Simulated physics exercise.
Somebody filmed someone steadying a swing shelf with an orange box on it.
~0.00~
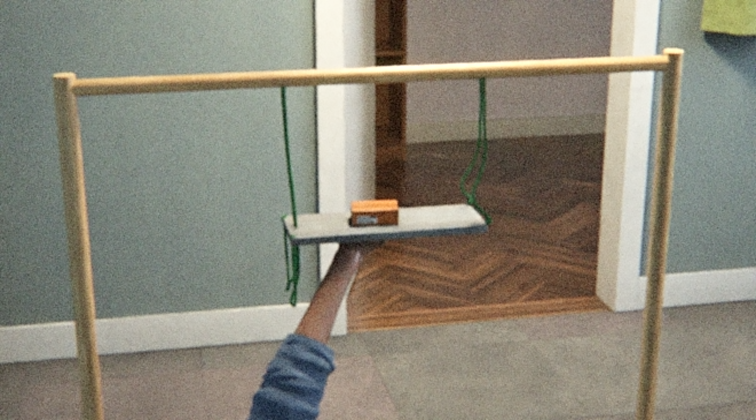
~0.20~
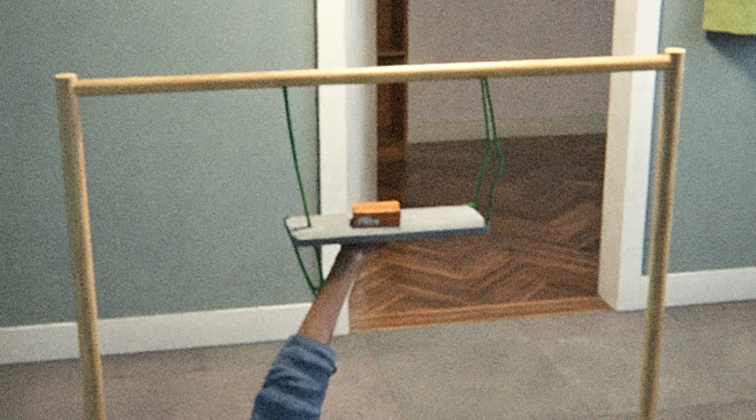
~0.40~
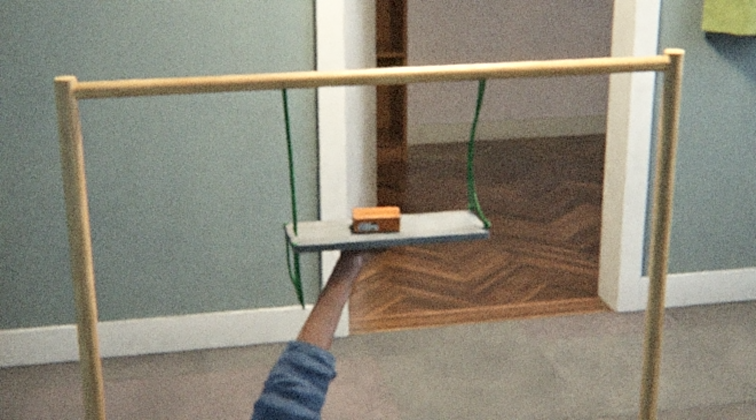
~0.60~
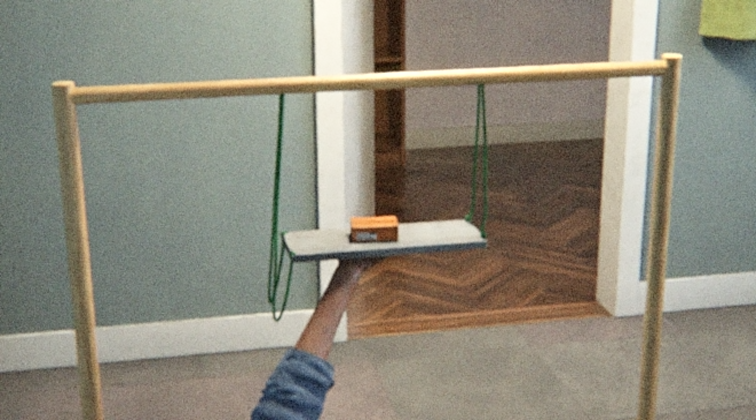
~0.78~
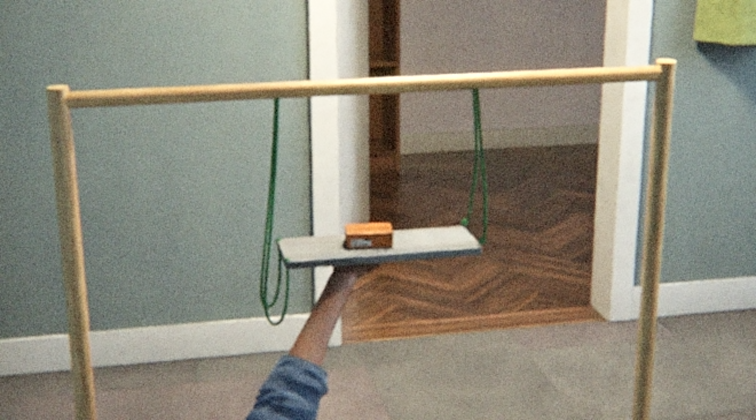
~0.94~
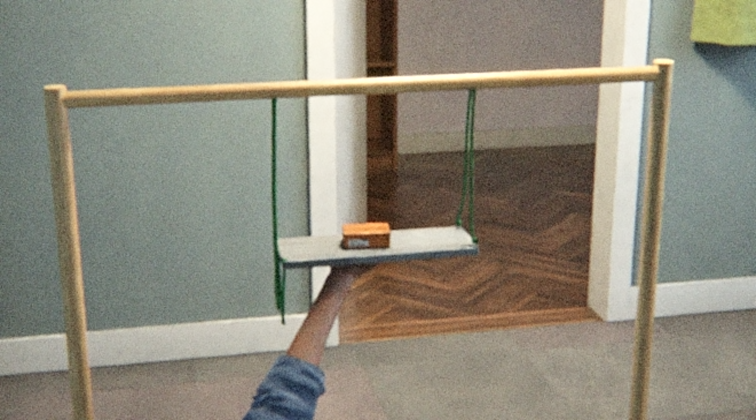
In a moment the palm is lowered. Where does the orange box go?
In the end the orange box drops leftwards.
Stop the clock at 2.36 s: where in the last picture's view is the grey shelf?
Close to (395, 297).
After 1.74 s, board tipped 24° down to the left; box on the floor.
After 2.36 s, board tipped 41° down to the left; box on the floor.
In the end, board tipped 48° down to the left; box on the floor. The orange box slides off to the left.
